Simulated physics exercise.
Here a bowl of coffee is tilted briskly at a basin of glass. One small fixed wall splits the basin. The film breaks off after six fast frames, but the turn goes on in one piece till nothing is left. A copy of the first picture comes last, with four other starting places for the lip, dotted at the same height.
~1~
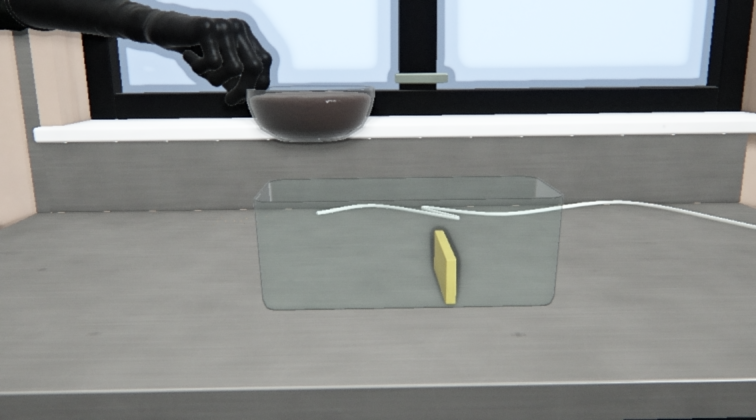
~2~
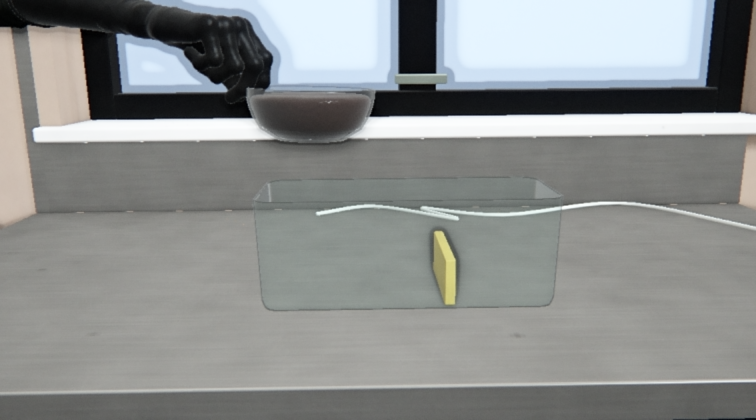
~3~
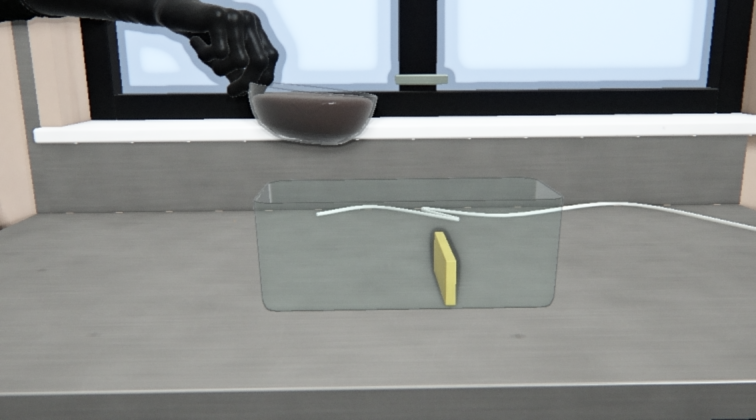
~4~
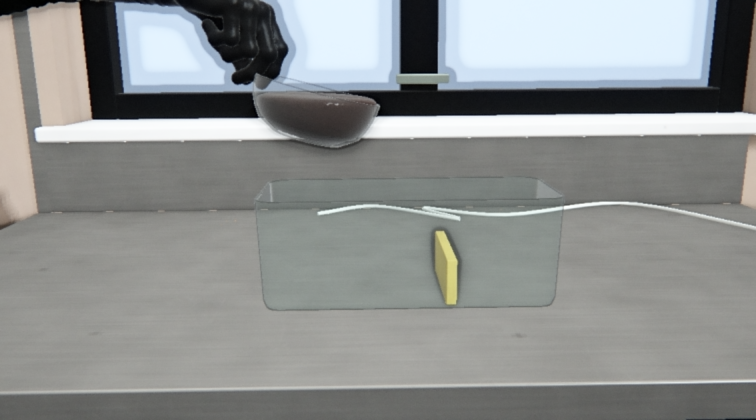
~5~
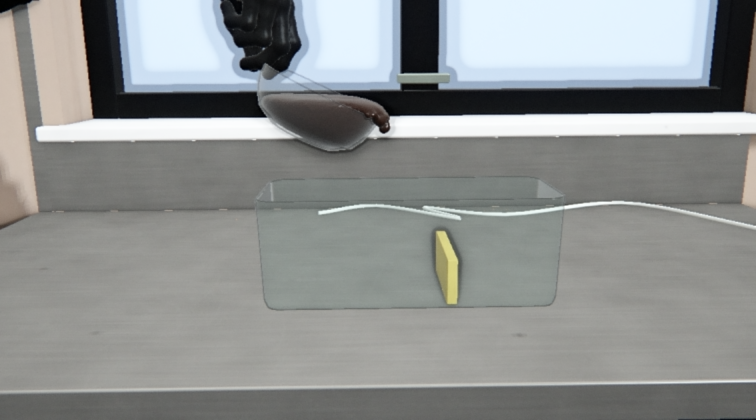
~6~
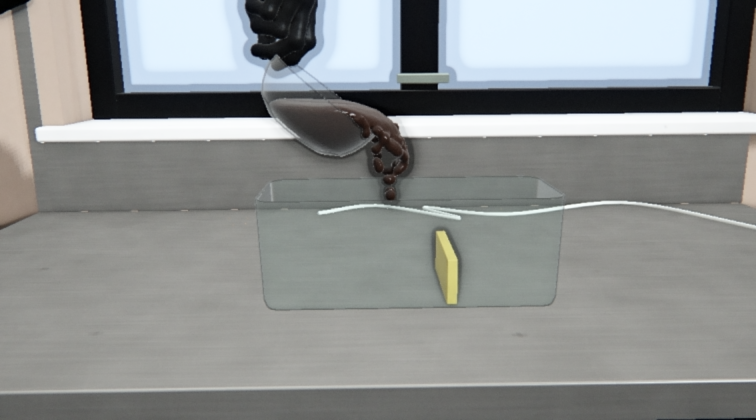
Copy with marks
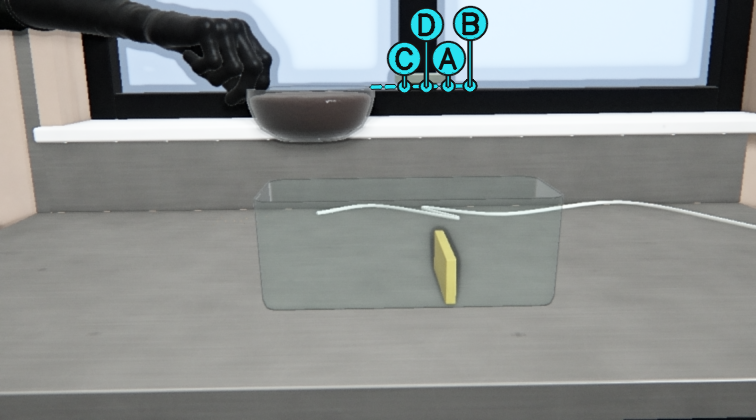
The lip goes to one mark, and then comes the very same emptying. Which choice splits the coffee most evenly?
Choose C.
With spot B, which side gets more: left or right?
More ends on the right.
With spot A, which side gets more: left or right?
The right side.
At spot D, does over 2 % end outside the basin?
No.
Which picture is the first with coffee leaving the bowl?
In picture 4.
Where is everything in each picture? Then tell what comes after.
In the first picture, upright, lip at (372, 87); basin from (263, 308) to (554, 303); top of the wall at (445, 244); nothing has left yet.
In the second picture, upright, lip at (372, 89); nothing has left yet.
In the third picture, tipped about 7°, lip at (374, 96); nothing has left yet.
In the fourth picture, tipped about 16°, lip at (377, 104); coffee is over the lip, down to (377, 104).
In the fifth picture, tipped about 27°, lip at (378, 117); coffee is over the lip, down to (384, 129).
In the sixth picture, tipped about 39°, lip at (375, 131); coffee is over the lip, down to (389, 178).
In cyan, A at (448, 86); B at (470, 85); C at (404, 86); D at (426, 86).
With A, about 12 % ends left of the wall and 87 % right of it.
With B, about 8 % ends left of the wall and 92 % right of it.
With C, about 47 % ends left of the wall and 52 % right of it.
With D, about 25 % ends left of the wall and 75 % right of it.
